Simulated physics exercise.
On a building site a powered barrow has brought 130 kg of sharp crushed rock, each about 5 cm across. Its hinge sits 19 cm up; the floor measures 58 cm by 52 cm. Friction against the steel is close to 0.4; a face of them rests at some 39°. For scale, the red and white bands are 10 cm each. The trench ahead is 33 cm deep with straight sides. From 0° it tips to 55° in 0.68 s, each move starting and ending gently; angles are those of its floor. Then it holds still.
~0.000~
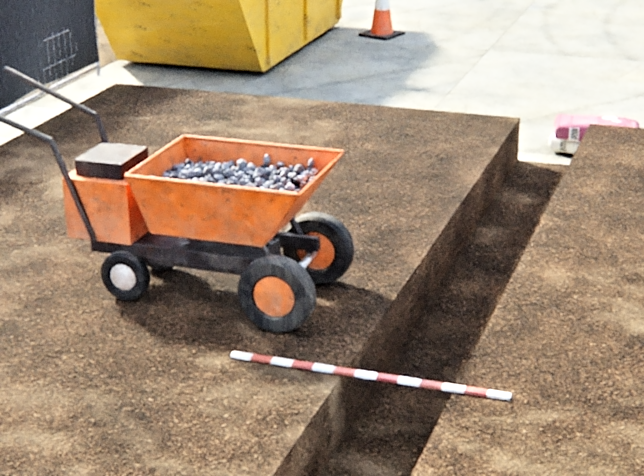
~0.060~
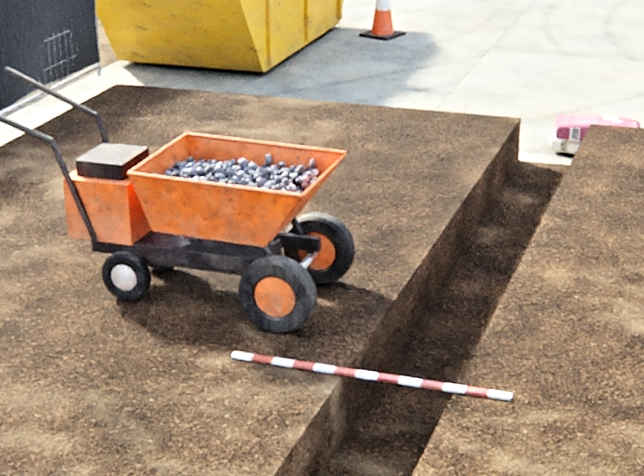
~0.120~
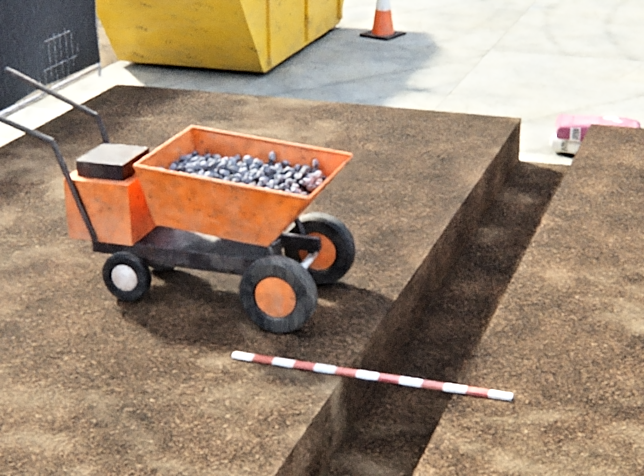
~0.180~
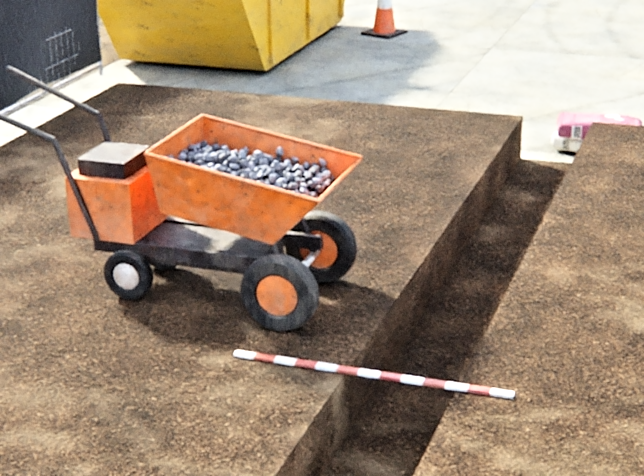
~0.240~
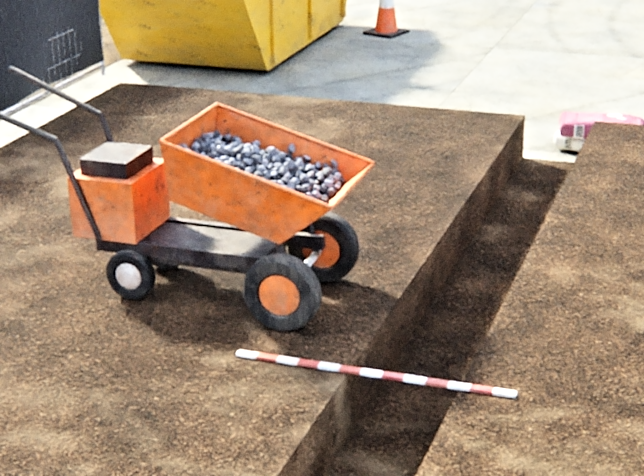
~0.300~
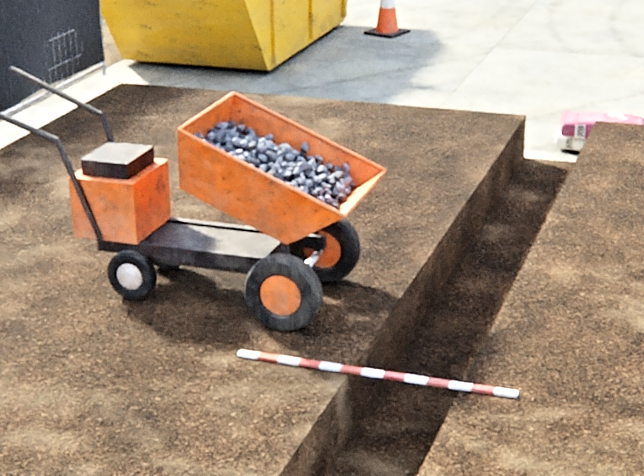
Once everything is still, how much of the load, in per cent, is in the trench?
Roughly 28 per cent ends in the trench.
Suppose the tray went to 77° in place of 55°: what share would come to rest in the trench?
In that case some 90 per cent.
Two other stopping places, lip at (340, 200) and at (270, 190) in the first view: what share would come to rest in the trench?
First some 15, then 25 per cent.
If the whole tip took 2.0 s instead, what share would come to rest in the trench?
Then about 5 per cent.
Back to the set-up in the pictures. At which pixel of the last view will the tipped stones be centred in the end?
Near (458, 382).
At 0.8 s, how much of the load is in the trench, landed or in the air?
About 0 per cent by then.
After 0.5 s the floor is at 46°; 100 % in the tray; the foremost stones are at (367, 222).
After 0.8 s the floor is at 55°; 98 % in the tray, 2 % in the trench; the foremost stones are at (427, 268).
After 1.1 s the floor is at 55°; 80 % in the tray, 19 % in the trench; the foremost stones are at (484, 351).
After 3.1 s the floor is at 55°; 72 % in the tray, 28 % in the trench; the foremost stones are at (515, 363).
